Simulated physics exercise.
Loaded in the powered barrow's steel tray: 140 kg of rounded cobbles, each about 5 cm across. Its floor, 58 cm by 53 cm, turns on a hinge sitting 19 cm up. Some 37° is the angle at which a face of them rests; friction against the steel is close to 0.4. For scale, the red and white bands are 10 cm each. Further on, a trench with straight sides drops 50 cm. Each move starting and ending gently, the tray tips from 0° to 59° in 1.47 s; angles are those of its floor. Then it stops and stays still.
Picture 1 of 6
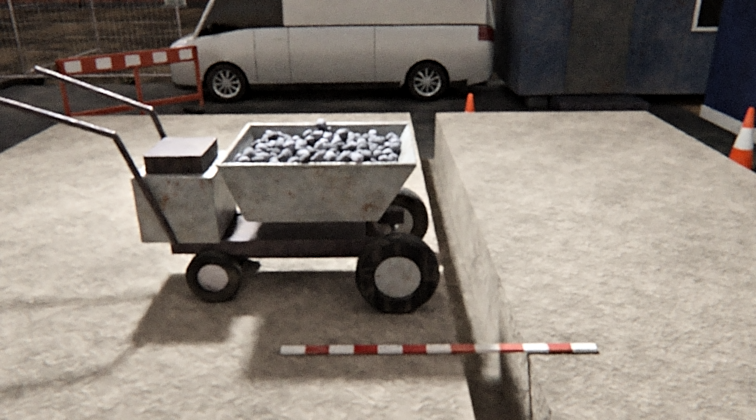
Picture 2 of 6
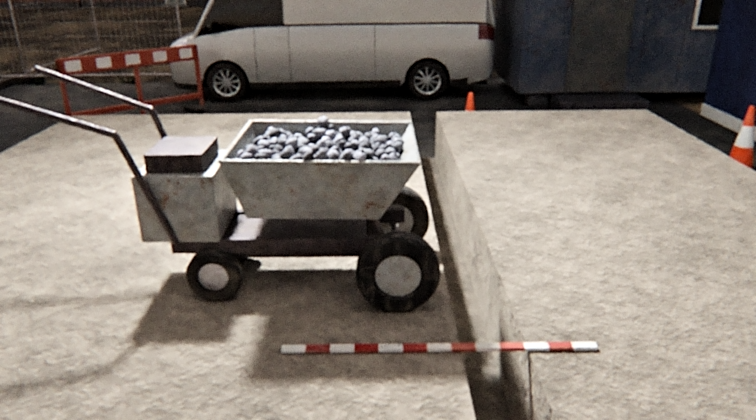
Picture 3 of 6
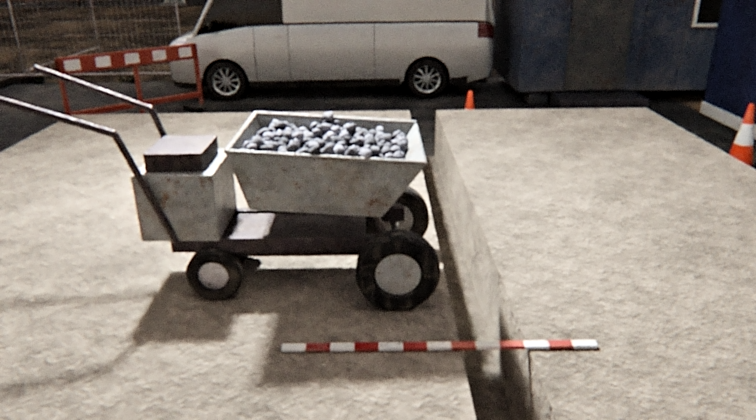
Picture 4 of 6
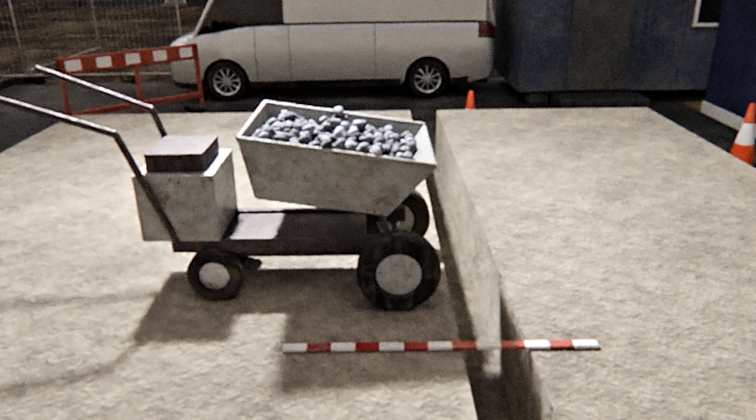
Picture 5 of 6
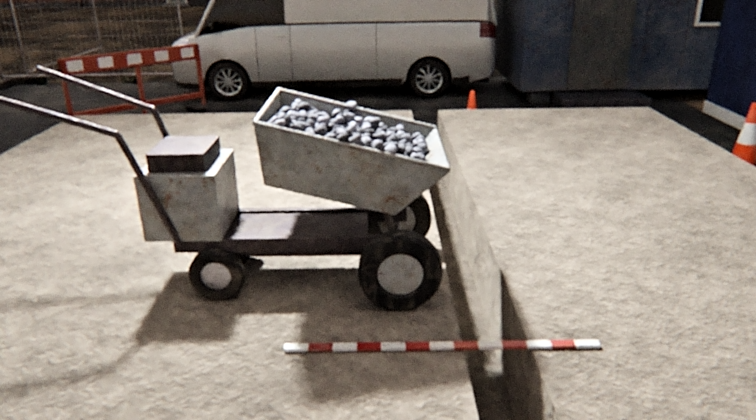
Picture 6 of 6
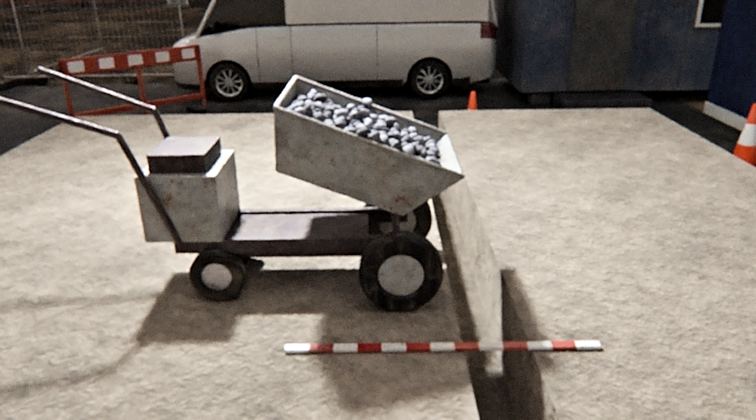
On a pale concrete yard beside a narrow trench, a small wheeled barrow stood still while its metal tray, heaped with grey stones, gradually tilted toward the trench on the right, its left end rising.
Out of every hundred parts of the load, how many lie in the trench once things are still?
Around 9 out of 100.
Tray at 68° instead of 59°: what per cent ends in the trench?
About 15%.
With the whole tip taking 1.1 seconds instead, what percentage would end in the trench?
Close to 5 per cent then.
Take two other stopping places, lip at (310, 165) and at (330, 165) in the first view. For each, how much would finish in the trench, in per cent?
From the first spot near 35, from the second near 50 per cent.
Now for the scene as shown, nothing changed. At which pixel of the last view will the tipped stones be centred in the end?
Roughly (545, 273), I'd say.
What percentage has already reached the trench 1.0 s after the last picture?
At that moment: Approx. 0 %.
Then, 0.5 s after the last picture the floor is at 50°, 100 % in the tray; the foremost stones are at (496, 199).
Then, 1.0 s after the last picture the floor is at 59°, 85 % in the tray, 1 % in the trench, 15 % past the trench; the foremost stones are at (570, 263).
Then, 1.3 s after the last picture the floor is at 59°, 65 % in the tray, 1 % in the trench, 34 % past the trench; the foremost stones are at (620, 256).
Then, 3.3 s after the last picture the floor is at 59°, 46 % in the tray, 9 % in the trench, 45 % past the trench; the foremost stones are at (712, 280).
